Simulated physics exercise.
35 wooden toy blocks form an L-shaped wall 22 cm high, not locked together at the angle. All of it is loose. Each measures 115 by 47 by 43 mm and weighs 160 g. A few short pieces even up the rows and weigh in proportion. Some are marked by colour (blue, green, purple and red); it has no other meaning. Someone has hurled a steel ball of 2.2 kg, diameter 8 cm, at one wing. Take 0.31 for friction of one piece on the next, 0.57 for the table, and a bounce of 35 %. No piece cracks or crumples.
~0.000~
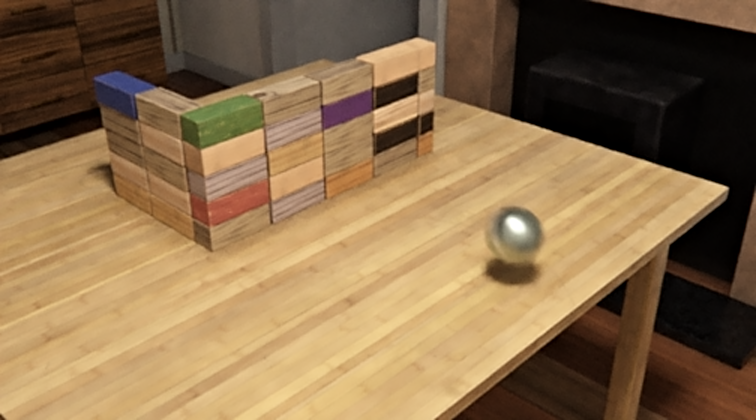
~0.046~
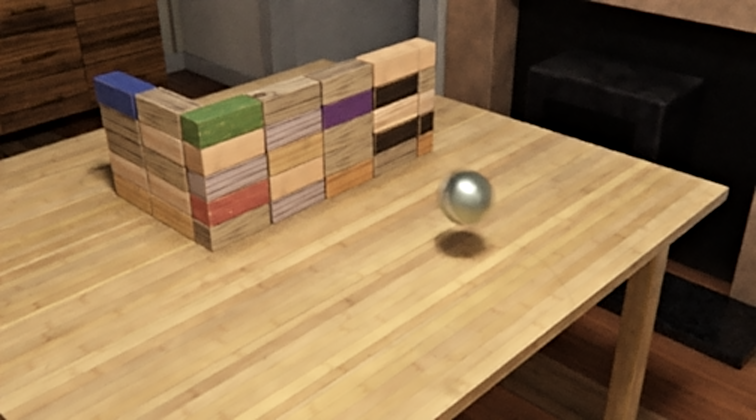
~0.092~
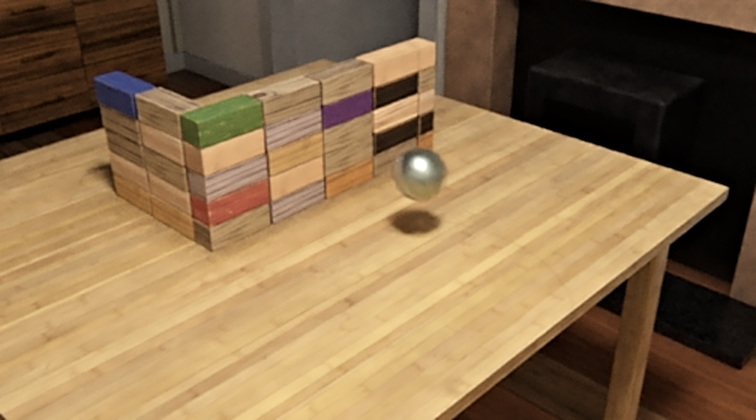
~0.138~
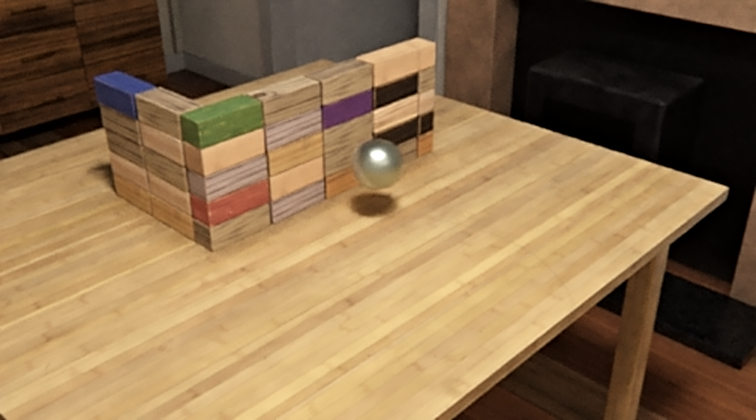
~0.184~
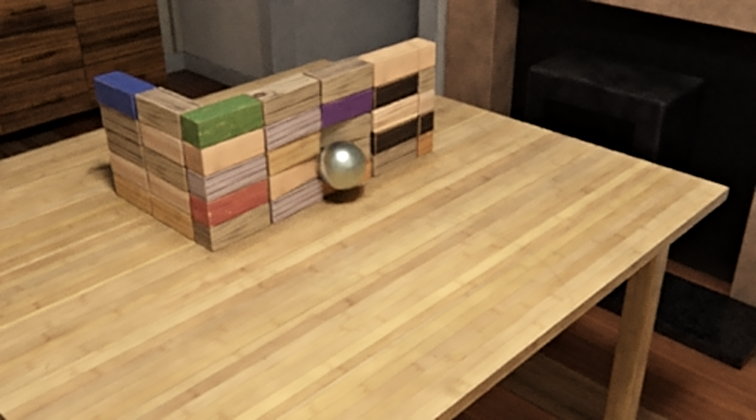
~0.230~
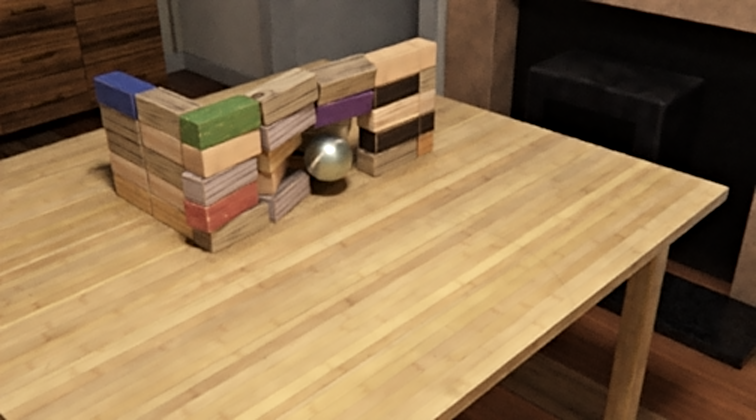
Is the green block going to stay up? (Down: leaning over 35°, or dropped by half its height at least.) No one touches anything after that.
The green block remains up.
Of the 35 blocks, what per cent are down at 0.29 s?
0 per cent by then.
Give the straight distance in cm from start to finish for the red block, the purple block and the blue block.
Moved: Red 2, purple 14, blue 0.
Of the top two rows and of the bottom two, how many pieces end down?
From the top 4, from the bottom 2.
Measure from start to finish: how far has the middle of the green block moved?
Some 1 cm.
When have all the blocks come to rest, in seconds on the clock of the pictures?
Around 1.5 s.
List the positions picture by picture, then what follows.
In the first picture (places mark the middle of the side facing us), ball (515, 236) 33 cm from contact, 2.1 m/s; green block (233, 125); purple block (349, 110); red block (240, 203); nothing disturbed.
In the second picture, ball (466, 198) 24 cm from contact, 2.0 m/s; green block (233, 125).
In the third picture, ball (420, 174) 15 cm from contact, 2.0 m/s; green block (233, 125).
In the fourth picture, ball (377, 165) 6 cm from contact, 2.0 m/s; green block (233, 125).
In the fifth picture, ball (342, 165) after contact, 1.2 m/s; green block (233, 125); purple block (348, 109) leaning 4°; 7 disturbed, none down.
In the sixth picture, ball (328, 157) after contact, 0.8 m/s; green block (231, 126) shifted 4 mm; purple block (345, 110) leaning 14°; red block (234, 206) shifted 17 mm; steepest lean 20°, the block at (342, 68); 15 disturbed, none down.
After 0.29 s, ball still moving; none of the 35 blocks down, 17 disturbed; green block shifted 10 mm; purple block leaning 31°.
After 0.40 s, ball still moving; 4 of the 35 blocks down; green block shifted 11 mm; purple block leaning 53°, 7 cm lower.
After 0.64 s, ball still moving; 8 of the 35 blocks down; green block shifted 13 mm; purple block upside down.
At rest (1.5 s), ball rolling away; 8 of the 35 blocks down; green block shifted 13 mm; purple block upside down; blue block unmoved. As the last picture would show them, middles, green block near (216, 123), purple block near (373, 177).
